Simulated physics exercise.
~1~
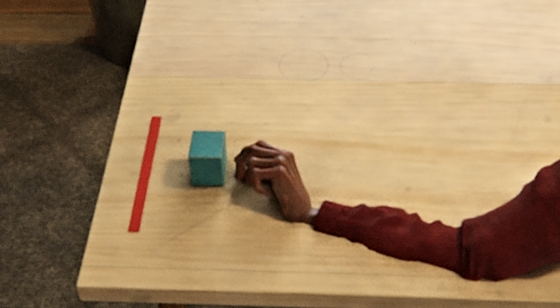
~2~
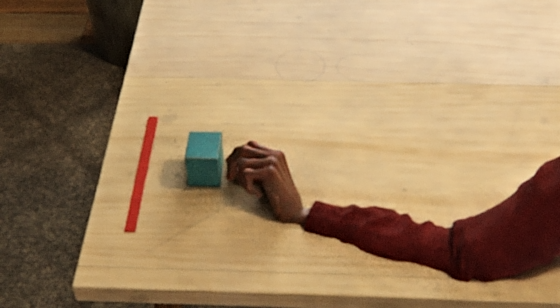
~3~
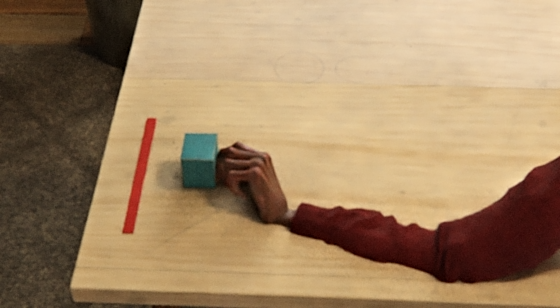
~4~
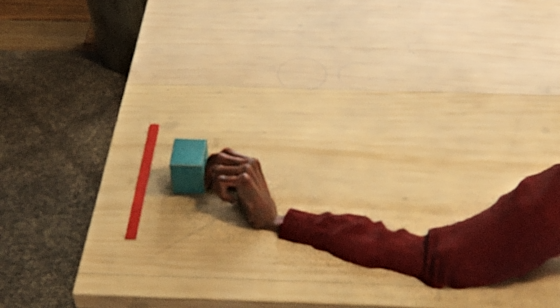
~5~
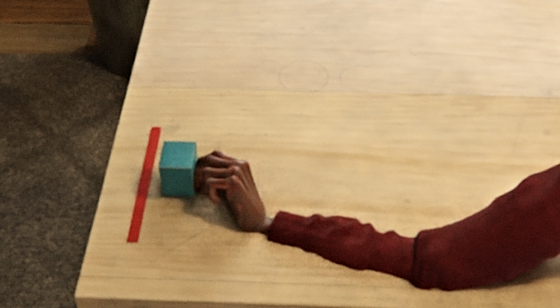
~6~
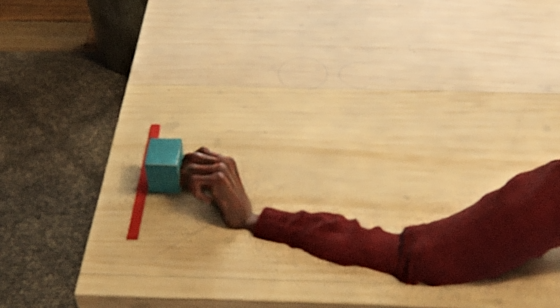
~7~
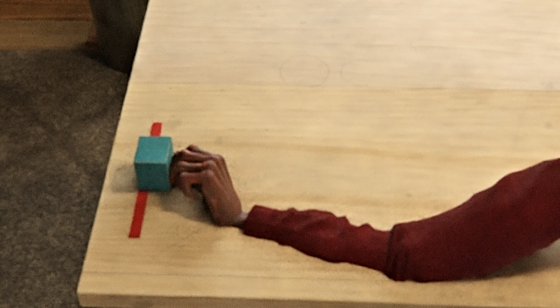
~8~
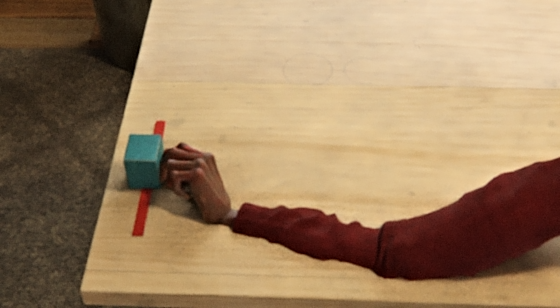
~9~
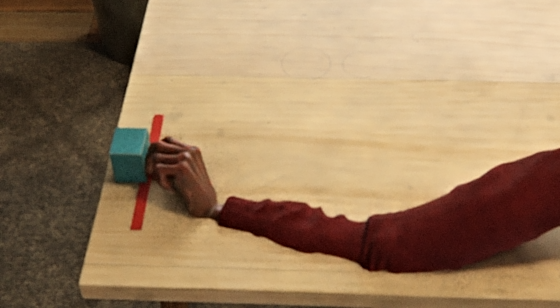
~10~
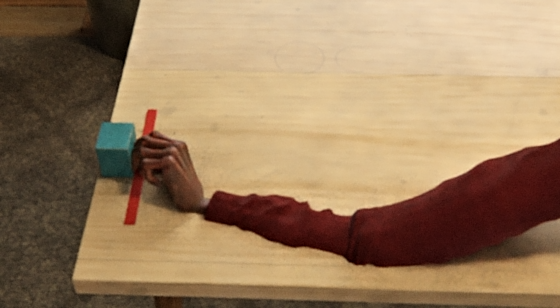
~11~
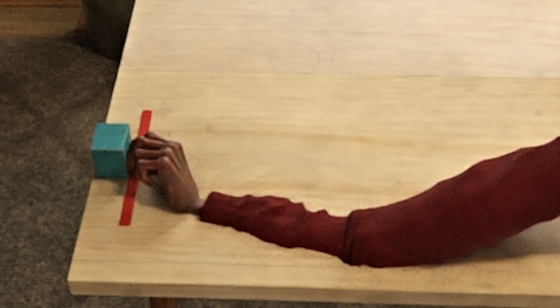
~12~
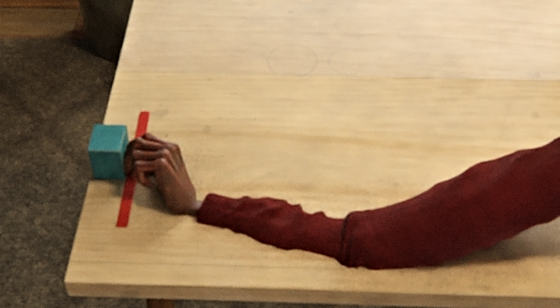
At the start, a turquoise block sits on a pale wooden table, a short way right of a strip of red tape near the table's left end. A hand at the end of a dark red sleeve rests against the block's right side with its fingers curled. The hand slowly pushes the block left until it reaches the tape, then keeps going and slides it across the strip. The block stays upright as it nears the left edge, where the push comes to a stop. It ends past the tape at the very edge, still on the table, with the hand beside it.
